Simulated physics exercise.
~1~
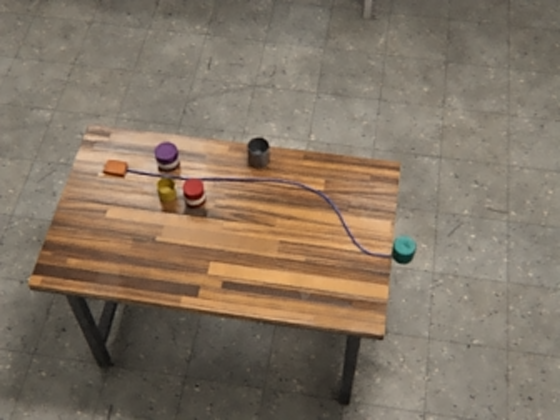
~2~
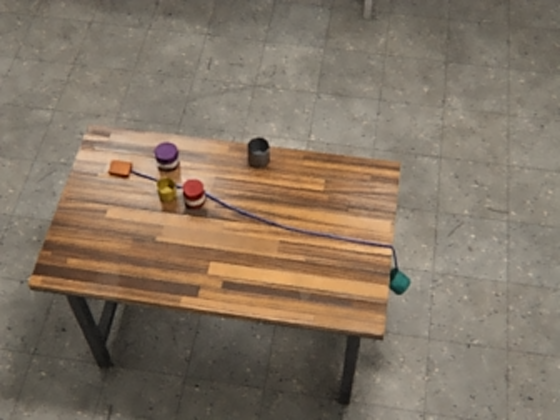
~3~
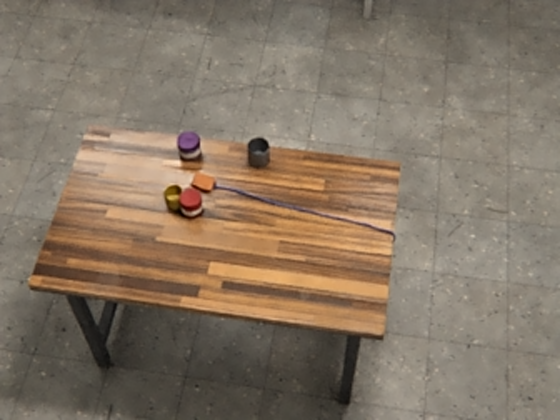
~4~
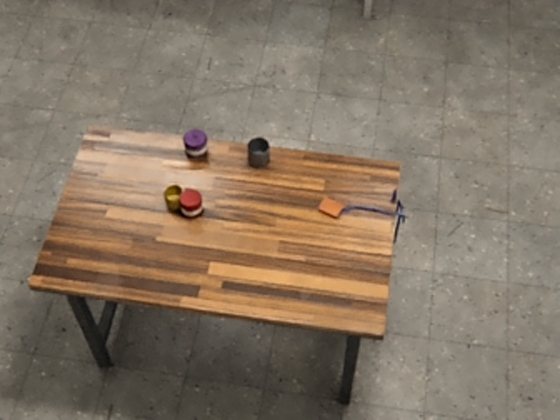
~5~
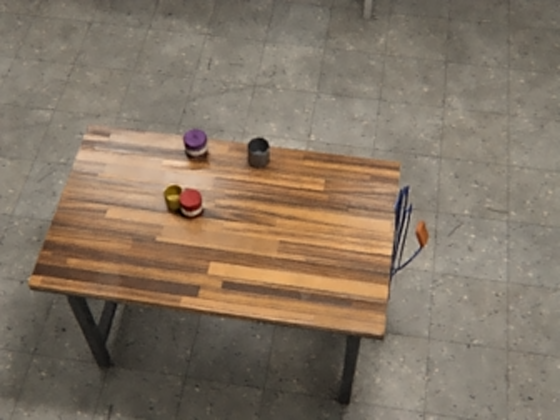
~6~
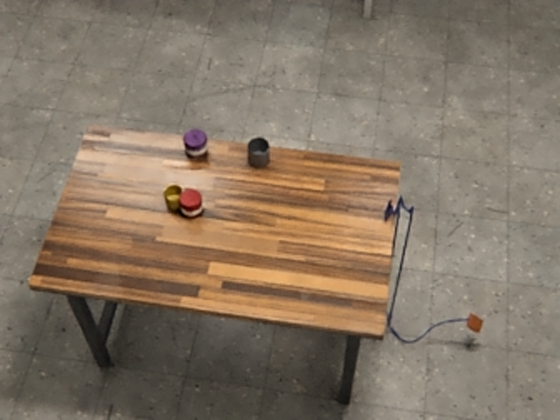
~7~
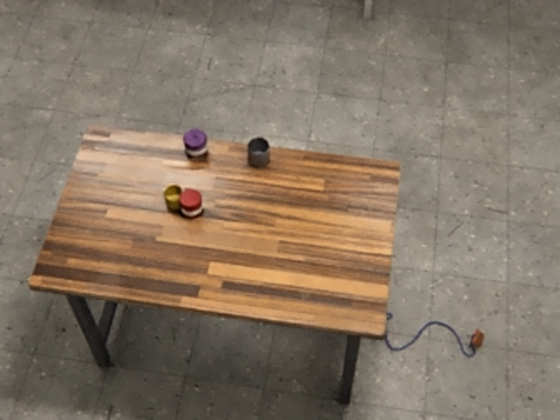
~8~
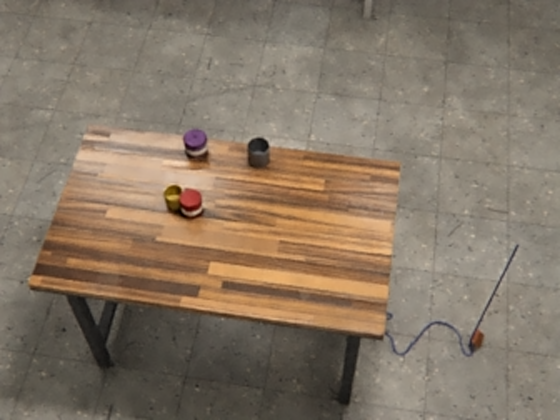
A teal object tied by a thin cord to an orange block dropped off the table's right edge, dragging the block past the jars, nudging the purple, red and yellow ones, until it fell too and came to rest on the floor.
